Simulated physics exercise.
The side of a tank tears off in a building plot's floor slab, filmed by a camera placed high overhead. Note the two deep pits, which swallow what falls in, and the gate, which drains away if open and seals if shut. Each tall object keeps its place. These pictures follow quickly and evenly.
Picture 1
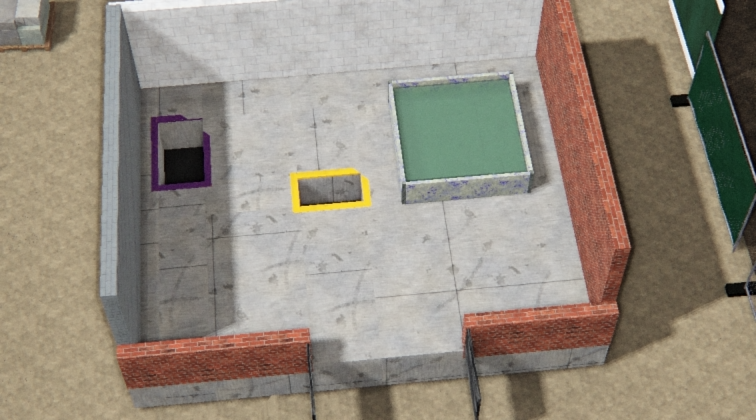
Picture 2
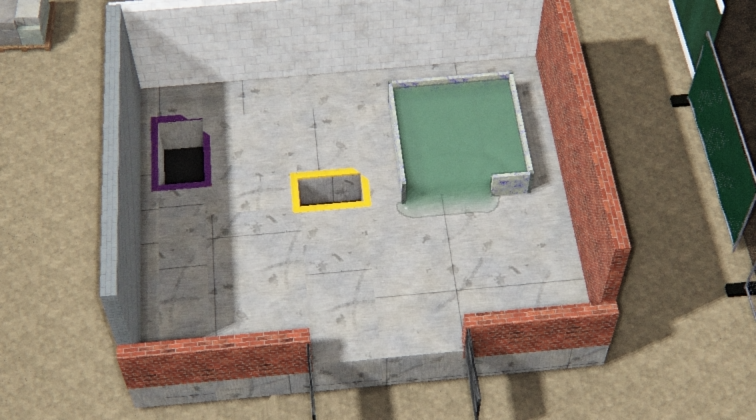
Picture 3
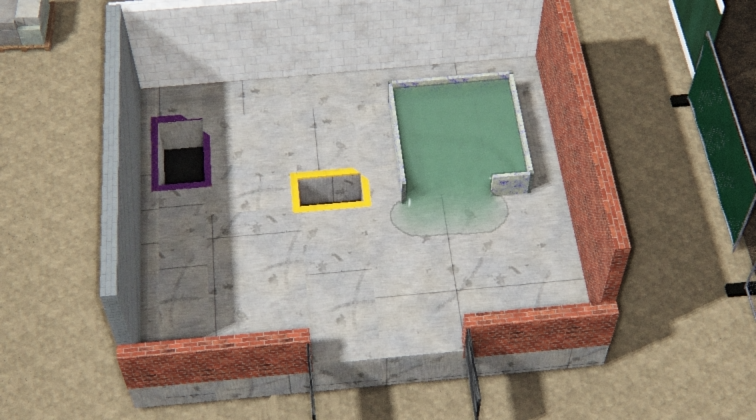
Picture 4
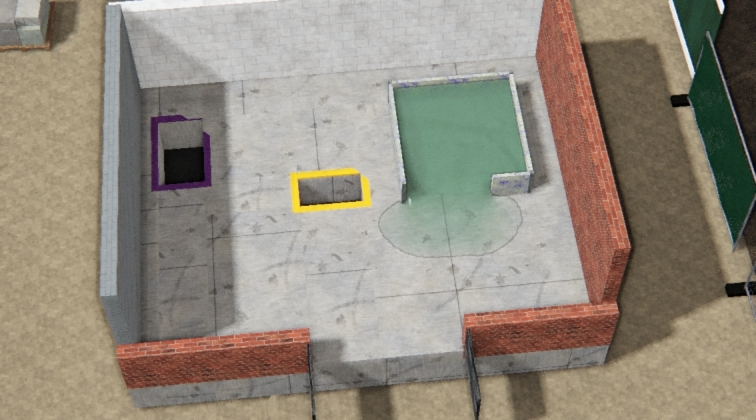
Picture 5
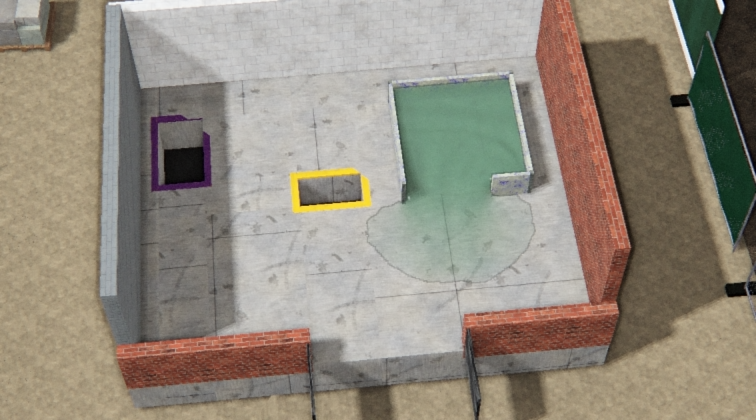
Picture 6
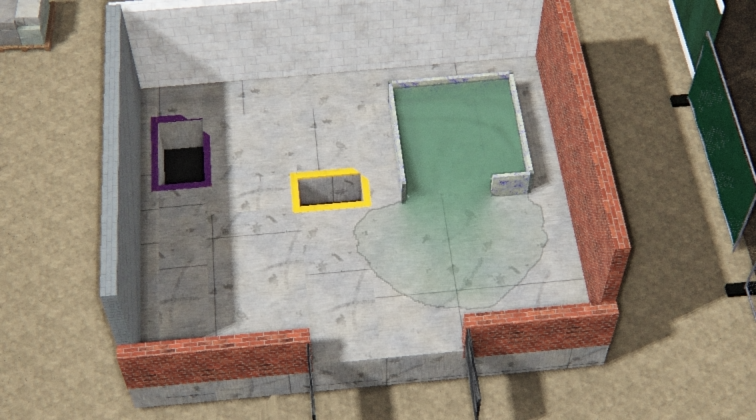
A walled building plot with a grey concrete floor, open at a gate in the front, is seen from high overhead by a still camera. A tank of green water stands at the right, with a yellow-edged pit near the middle and a purple-edged pit at the left. The tank's front side tears open, and water pours out, spreading forward across the slab in a widening, thinning rounded sheet.
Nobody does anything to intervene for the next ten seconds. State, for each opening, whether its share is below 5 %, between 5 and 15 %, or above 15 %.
The gate's share is above 15 %. The yellow pit's share is below 5 %. The purple pit's share is below 5 %.
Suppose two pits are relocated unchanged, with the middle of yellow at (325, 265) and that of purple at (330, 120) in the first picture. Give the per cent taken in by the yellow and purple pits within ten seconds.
Percentages by pit: Yellow at 8, purple at 0.
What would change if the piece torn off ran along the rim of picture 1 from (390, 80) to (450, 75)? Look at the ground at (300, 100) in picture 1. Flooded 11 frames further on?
Outcome: Swamped.
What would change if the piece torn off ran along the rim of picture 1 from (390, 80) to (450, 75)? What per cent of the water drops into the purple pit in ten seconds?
The purple pit gets 25 per cent.
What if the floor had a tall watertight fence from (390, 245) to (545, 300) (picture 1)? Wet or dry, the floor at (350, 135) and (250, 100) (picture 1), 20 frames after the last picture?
Going by the list, I'd say kept clear of the flood, then kept clear of the flood.
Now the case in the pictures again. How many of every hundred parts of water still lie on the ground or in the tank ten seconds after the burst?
50 percent or thereabouts.
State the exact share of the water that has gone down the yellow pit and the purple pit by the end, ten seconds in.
About 0 and 0 per cent.
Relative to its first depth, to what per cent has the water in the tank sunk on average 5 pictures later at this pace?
I'd say some 68 %.
A moment on, water covers 25 % of the floor; the gate 1 %, the yellow pit 0 %, the purple pit 0 %.
Next, water covers 30 % of the floor; the gate 8 %, the yellow pit 0 %, the purple pit 0 %.
Then, water covers 40 % of the floor; the gate 22 %, the yellow pit 0 %, the purple pit 0 %.
Later, water covers 50 % of the floor; the gate 35 %, the yellow pit 0 %, the purple pit 0 %.
In the end, water covers 65 % of the floor; the gate 48 %, the yellow pit 0 %, the purple pit 1 %.
